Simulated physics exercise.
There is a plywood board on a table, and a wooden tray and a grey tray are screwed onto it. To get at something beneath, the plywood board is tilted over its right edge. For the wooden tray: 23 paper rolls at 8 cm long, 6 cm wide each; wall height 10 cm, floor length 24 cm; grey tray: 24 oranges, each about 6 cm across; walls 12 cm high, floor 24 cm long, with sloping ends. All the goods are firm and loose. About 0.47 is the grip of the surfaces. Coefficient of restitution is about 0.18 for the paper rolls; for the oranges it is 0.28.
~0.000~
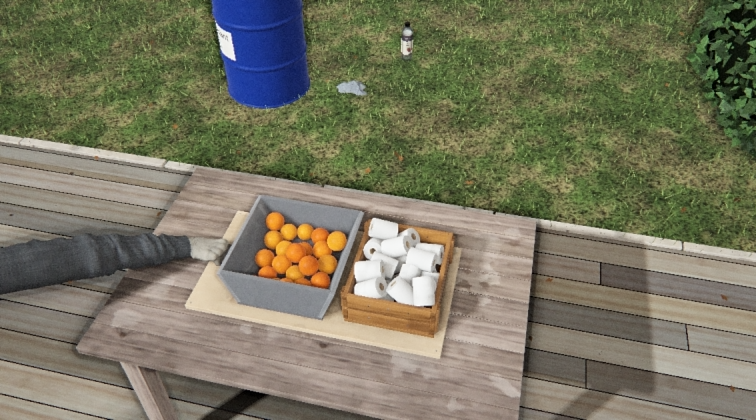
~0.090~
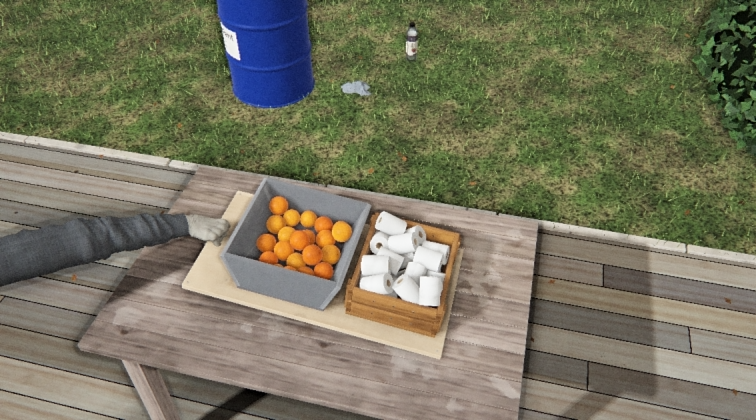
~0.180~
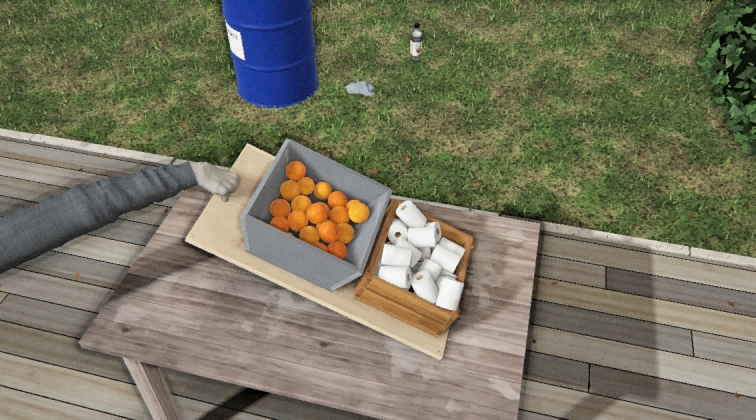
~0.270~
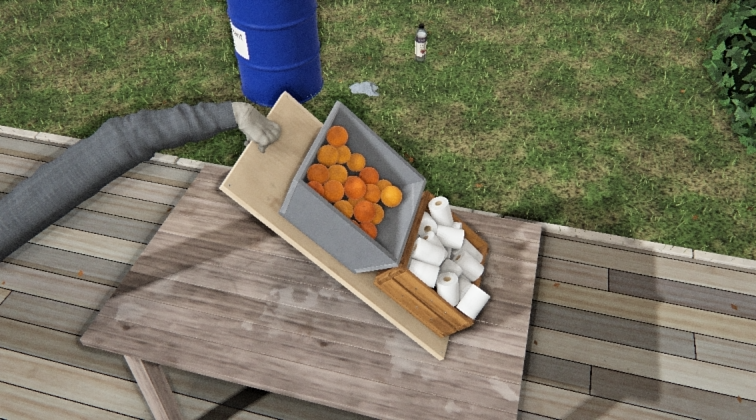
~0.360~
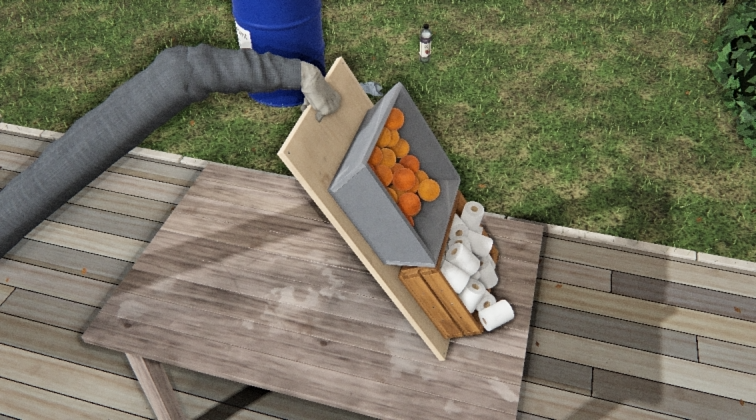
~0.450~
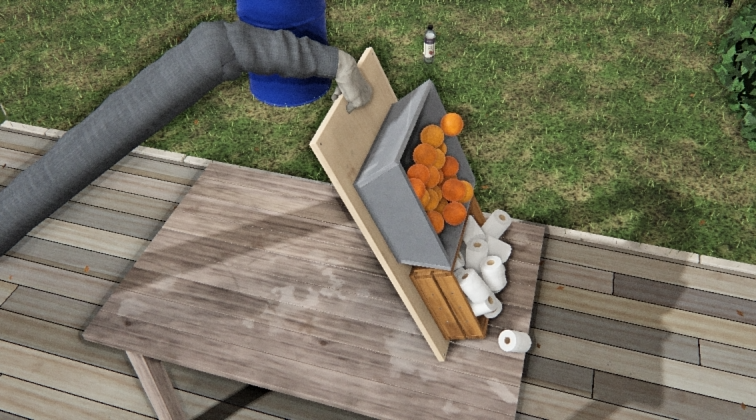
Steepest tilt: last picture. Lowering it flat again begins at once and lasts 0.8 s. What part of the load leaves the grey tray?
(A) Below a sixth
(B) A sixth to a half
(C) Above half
Above half (C).
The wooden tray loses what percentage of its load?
Wooden tray: 40%.
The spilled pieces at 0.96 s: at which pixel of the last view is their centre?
Estimated centre: About (556, 414).
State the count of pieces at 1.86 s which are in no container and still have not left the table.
Tally: Some 3.
After 0.67 s, tilt 53°; the wooden tray is down by 6 of 23 and the grey tray is down by 23 of 24.
After 0.96 s, tilt 19°; the wooden tray is down by 9 of 23 and the grey tray is down by 24 of 24.
After 1.35 s, tilt 0°; the wooden tray is down by 9 of 23 and the grey tray is down by 24 of 24.
Outcome (at 1.86 s), the wooden tray is down by 9 of 23 and the grey tray is down by 24 of 24. Asked share, 24 of 24, 100 per cent.
